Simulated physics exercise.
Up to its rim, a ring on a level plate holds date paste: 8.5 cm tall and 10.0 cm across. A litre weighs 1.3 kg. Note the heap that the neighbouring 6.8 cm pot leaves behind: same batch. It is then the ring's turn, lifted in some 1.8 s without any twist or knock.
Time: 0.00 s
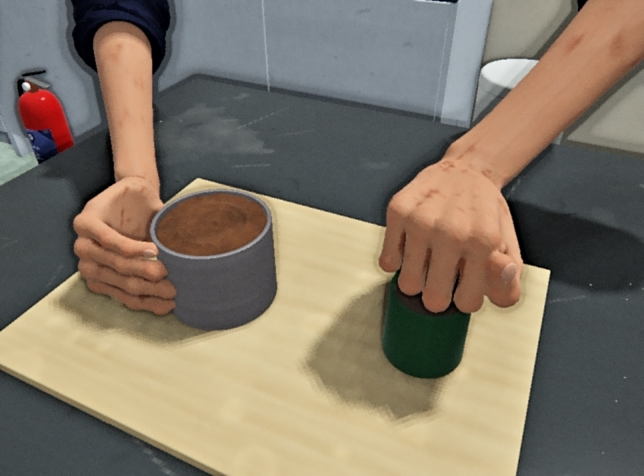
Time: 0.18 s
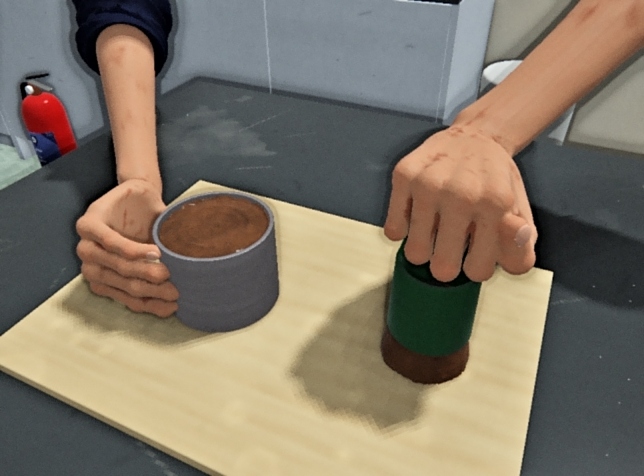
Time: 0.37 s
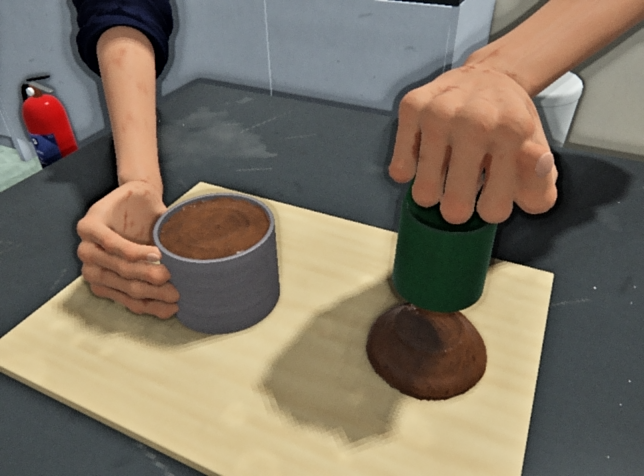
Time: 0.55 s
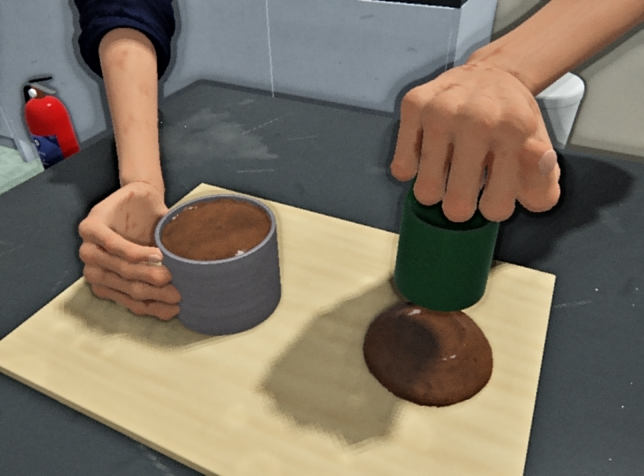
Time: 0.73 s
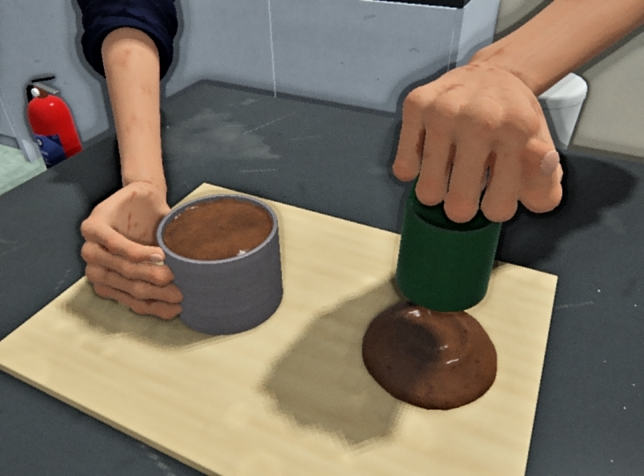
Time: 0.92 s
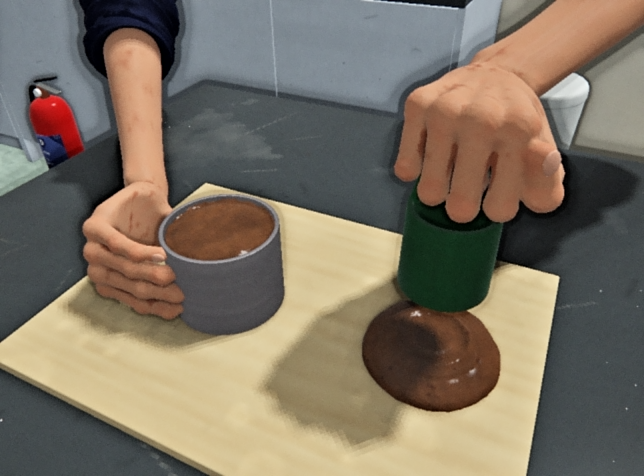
The clip opens with one hand beside a grey ring filled to the rim with brown paste and another gripping a green pot on a pale board. The right hand lifts the pot straight up, leaving brown paste that slumps into a low, wide mound, while the ring stays put.
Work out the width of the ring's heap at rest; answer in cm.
I'd put it near 21.2 centimetres.
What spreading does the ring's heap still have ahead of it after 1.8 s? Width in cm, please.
2.0 cm.
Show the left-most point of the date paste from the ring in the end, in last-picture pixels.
Roughly at pixel (121, 318).
After 1.4 s, the ring is up 2.2 cm; the date paste has come down 1.1 cm to 7.4 cm and is 14 cm wide.
After 1.8 s, the ring is up 5.2 cm; the date paste has come down 4.7 cm to 3.8 cm and is 19 cm wide.
After 2.3 s, the ring is up 8.9 cm; the date paste has come down 5.4 cm to 3.1 cm and is 21 cm wide.
After 2.8 s, the ring is clear; the date paste has come down 5.4 cm to 3.1 cm and is 21 cm wide.
After 3.4 s, at rest, the ring is clear; the date paste has come down 5.5 cm to 3.0 cm and is 21 cm wide.
